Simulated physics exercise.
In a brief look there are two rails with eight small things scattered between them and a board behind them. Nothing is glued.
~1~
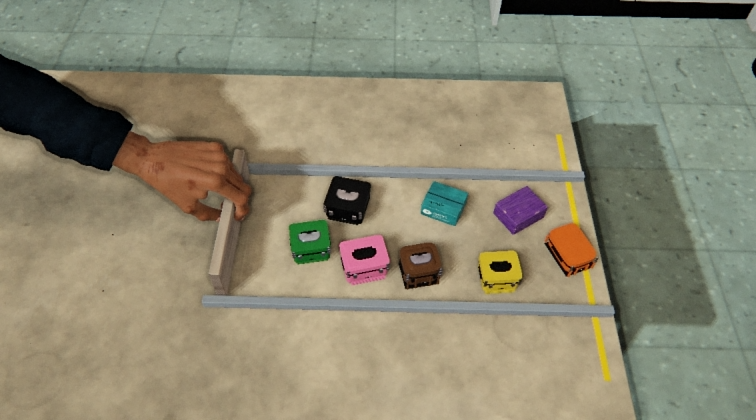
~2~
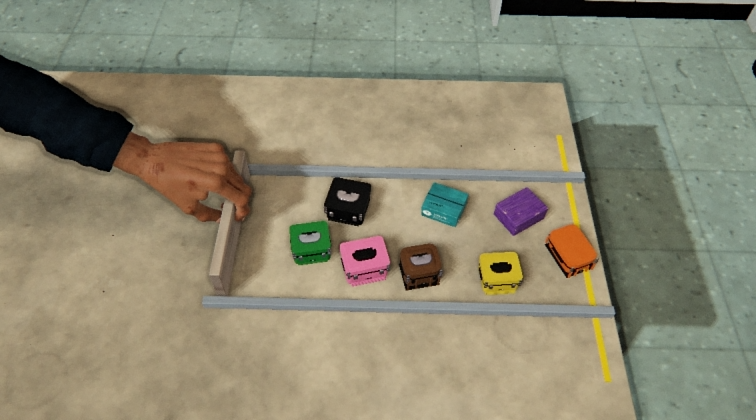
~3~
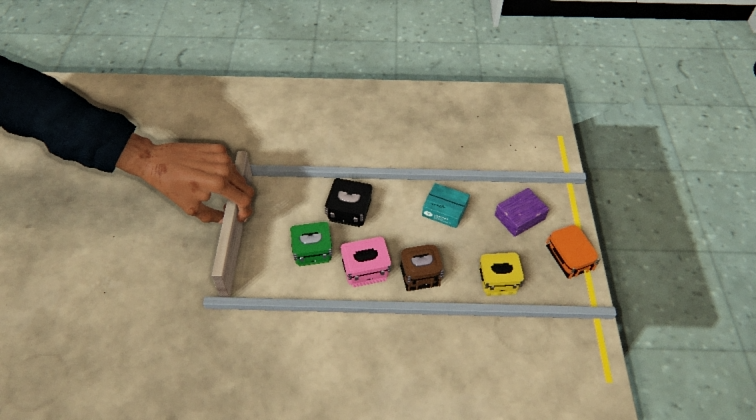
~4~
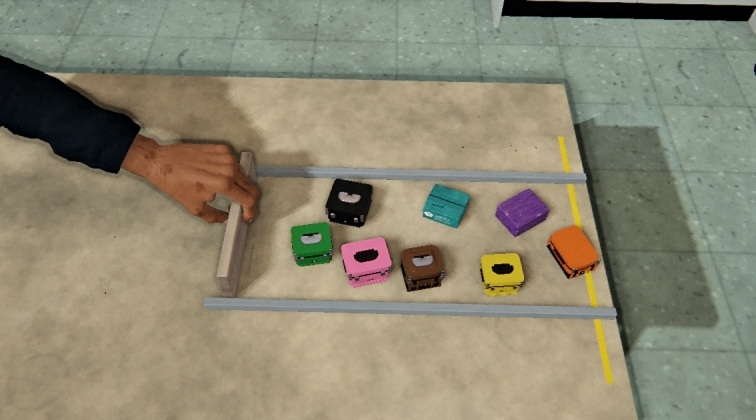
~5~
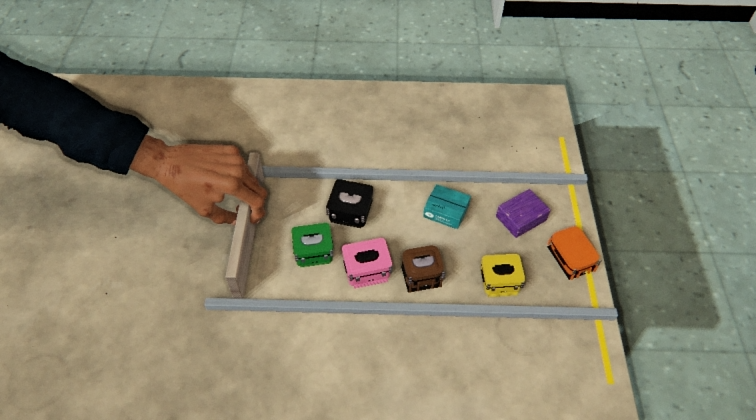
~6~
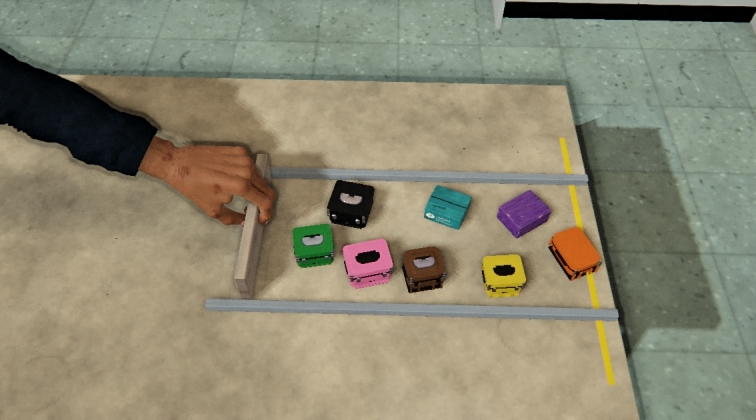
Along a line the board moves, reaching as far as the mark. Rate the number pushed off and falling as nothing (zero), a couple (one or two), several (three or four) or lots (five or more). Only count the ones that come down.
It is lots.
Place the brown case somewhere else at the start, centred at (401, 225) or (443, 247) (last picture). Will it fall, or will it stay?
Result for the brown case: Place one, it does not stay; place two, it does not stay.
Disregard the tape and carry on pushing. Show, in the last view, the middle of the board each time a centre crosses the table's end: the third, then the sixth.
The first one at (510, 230), the next at (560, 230).
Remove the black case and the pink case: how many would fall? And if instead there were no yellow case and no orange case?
3, then 4.
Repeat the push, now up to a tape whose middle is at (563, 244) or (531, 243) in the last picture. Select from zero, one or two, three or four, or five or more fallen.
Five or over; three to four.
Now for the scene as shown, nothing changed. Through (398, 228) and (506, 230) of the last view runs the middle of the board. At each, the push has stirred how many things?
At the first place 6, at the second 8.
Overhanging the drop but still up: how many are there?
The tally is 2.
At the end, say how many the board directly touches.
2 in contact.
Early on, none off yet; orange case at rest near (574, 254); purple block at rest near (524, 214); yellow case at rest near (502, 276).
A while later, none off yet; orange case moving near (577, 253); purple block travelled about its own width near (575, 217); yellow case travelled well along near (616, 292).
Finally, the number that fall off is five or more; lost, pink case, brown case, turquoise box, yellow case, purple block and orange case.
